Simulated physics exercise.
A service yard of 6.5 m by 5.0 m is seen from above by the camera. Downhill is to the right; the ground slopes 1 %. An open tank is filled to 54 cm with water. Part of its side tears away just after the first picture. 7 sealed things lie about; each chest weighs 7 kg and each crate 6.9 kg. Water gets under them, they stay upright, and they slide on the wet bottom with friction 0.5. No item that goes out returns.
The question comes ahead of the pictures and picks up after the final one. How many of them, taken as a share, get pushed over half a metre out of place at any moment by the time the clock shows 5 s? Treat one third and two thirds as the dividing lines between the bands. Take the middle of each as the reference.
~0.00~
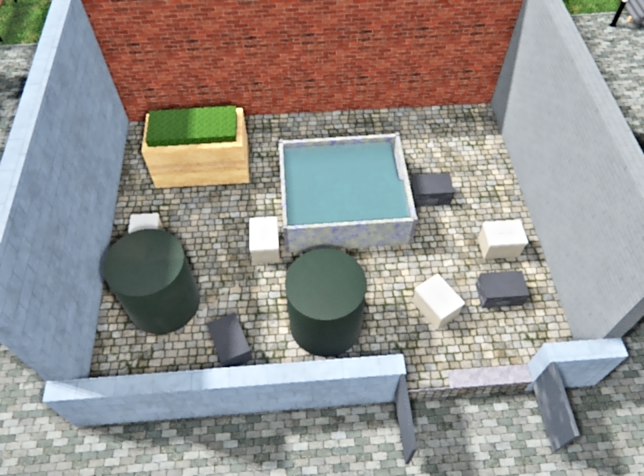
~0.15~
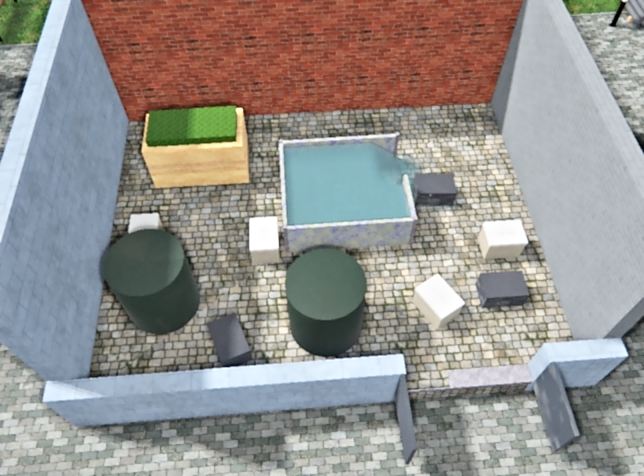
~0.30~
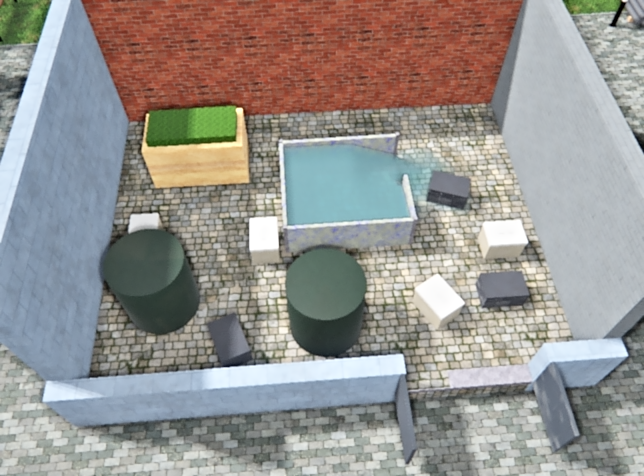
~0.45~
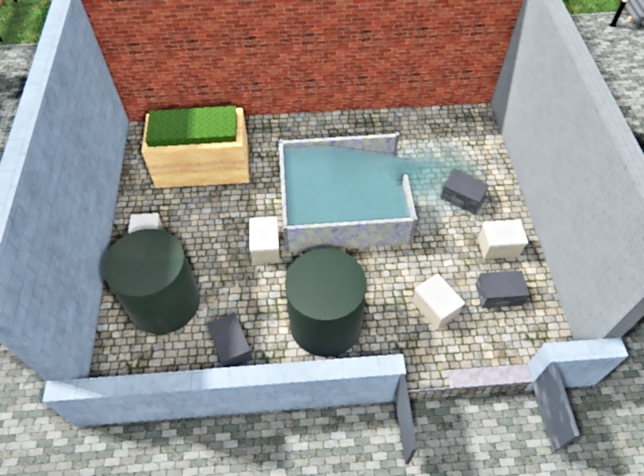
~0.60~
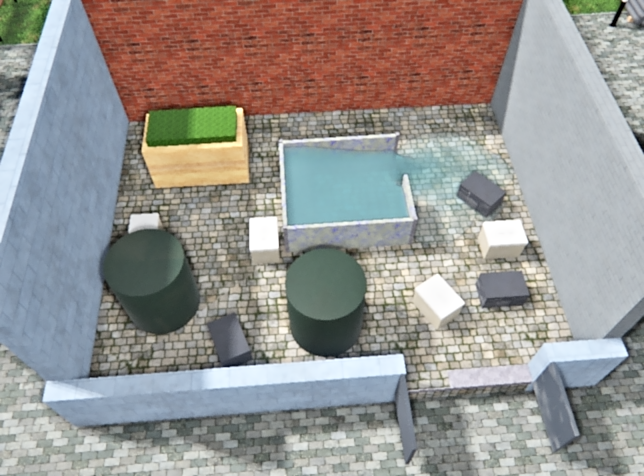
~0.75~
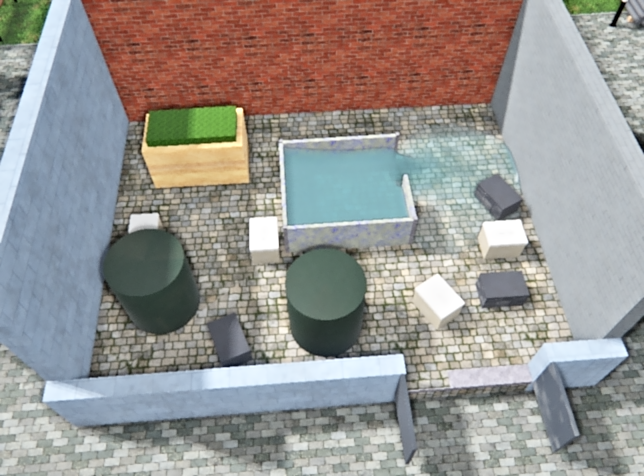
The fraction will be one in three or more but beneath two in three.
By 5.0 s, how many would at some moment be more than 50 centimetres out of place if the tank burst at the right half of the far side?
That would give 4.
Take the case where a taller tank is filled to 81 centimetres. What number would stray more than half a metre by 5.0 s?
In that case the number is 4.
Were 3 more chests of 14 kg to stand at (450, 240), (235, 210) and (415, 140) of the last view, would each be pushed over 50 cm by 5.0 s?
In that order: Short of it, short of it, more.
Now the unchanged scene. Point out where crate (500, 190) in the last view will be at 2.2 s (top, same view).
Roughly at (522, 230).
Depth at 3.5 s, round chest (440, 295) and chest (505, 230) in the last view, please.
Some 2 cm at the first, some 3 cm at the second.
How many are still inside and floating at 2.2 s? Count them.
It comes to 1.
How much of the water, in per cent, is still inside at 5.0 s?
Remaining: Approx. 96 per cent.
After 1.1 s 1 of 7 are over 50 cm from their spots; 0 afloat.
After 2.2 s 1 of 7 are over 50 cm from their spots; 1 afloat.
After 3.5 s 3 of 7 are over 50 cm from their spots; 1 afloat.
After 5.0 s 3 of 7 are over 50 cm from their spots, and 3 have been at some point; 0 afloat.
